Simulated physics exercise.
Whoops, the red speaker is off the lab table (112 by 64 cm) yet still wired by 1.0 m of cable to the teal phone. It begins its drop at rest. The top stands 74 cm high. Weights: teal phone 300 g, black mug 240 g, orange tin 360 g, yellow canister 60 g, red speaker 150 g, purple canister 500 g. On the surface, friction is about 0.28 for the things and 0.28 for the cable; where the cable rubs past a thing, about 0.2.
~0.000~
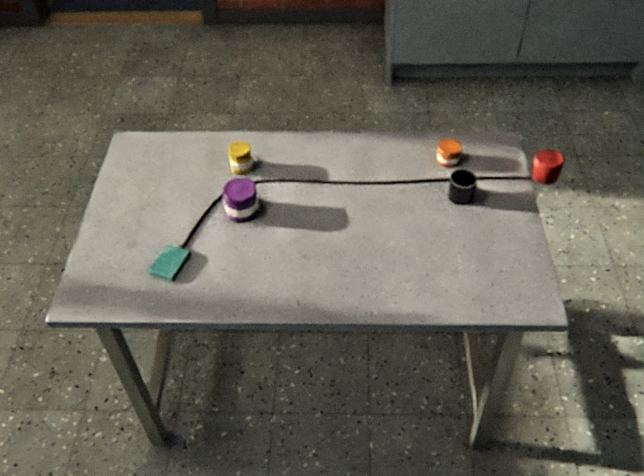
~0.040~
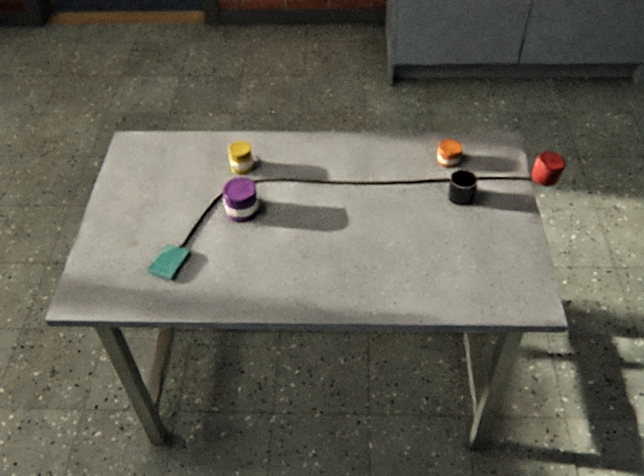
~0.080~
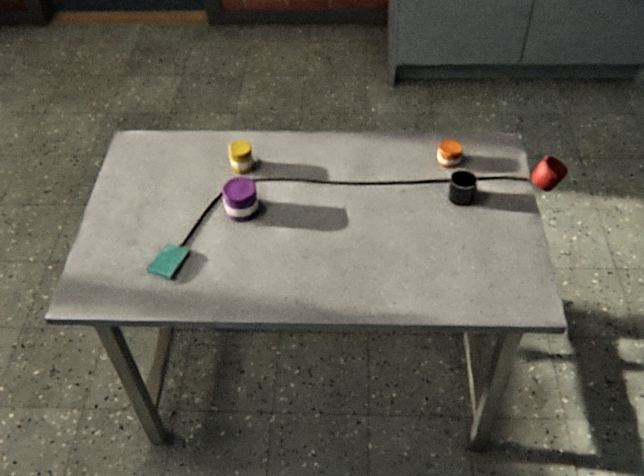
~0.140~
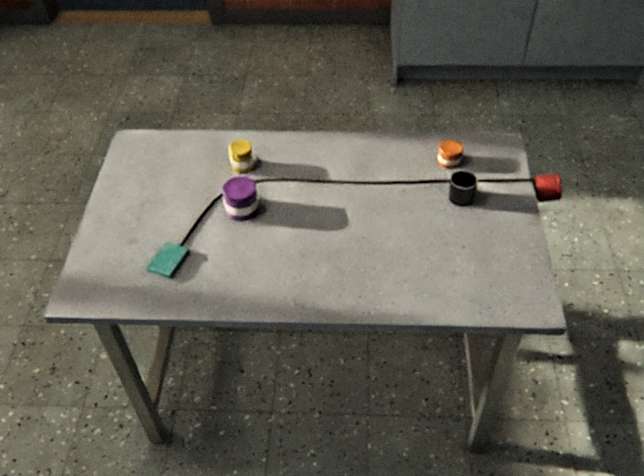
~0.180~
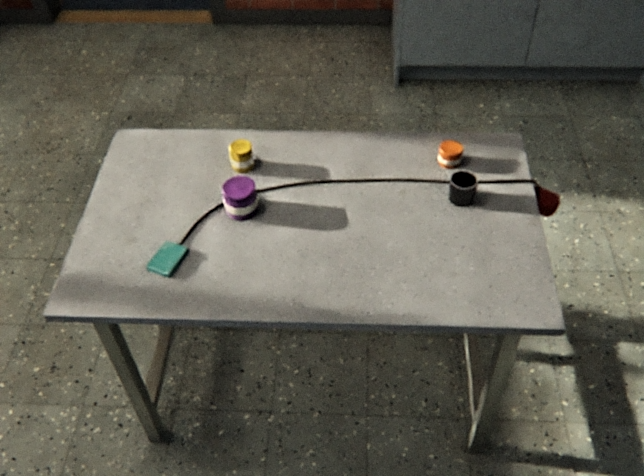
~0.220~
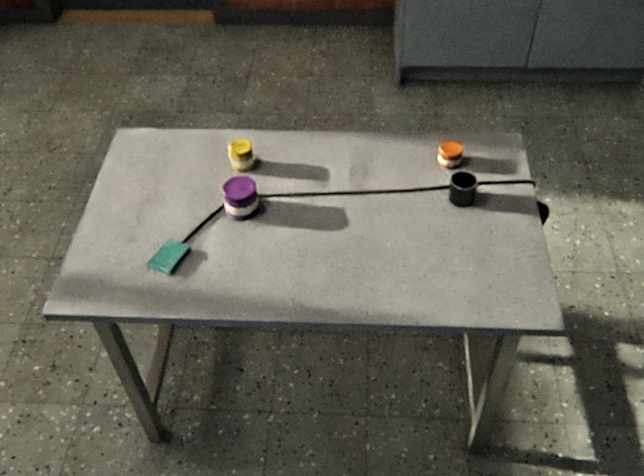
On a speckled gray lab table, a teal phone lies at the left, joined by a black cable to a red speaker at the right edge, among a purple canister, yellow canister, orange tin and black mug. The speaker tilts and drops past the edge, almost out of sight, as the cable straightens.
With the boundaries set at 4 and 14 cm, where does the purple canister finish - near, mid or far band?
The purple canister finishes in the near band.
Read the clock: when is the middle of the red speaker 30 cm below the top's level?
Not at all.
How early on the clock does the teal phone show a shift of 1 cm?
Teal phone: Roughly 0.24 s.
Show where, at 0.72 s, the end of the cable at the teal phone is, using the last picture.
At about pixel (207, 225).
By 0.5 s, the cable's tail end at (202, 230); purple canister 1 cm off its start, red speaker over the edge, teal phone 7 cm off its start.
By 0.7 s, the cable's tail end at (207, 225); purple canister 1 cm off its start, teal phone 9 cm off its start, red speaker over the edge.
By 1.0 s, the cable's tail end at (208, 224); purple canister 1 cm off its start at (242, 189), teal phone 9 cm off its start at (193, 232), red speaker over the edge.
By 1.2 s, the cable's tail end at (211, 221); purple canister 1 cm off its start, red speaker over the edge, teal phone 10 cm off its start.
By 2.4 s, the cable's tail end at (211, 221); purple canister 1 cm off its start at (242, 190), teal phone 10 cm off its start at (197, 229), red speaker over the edge.
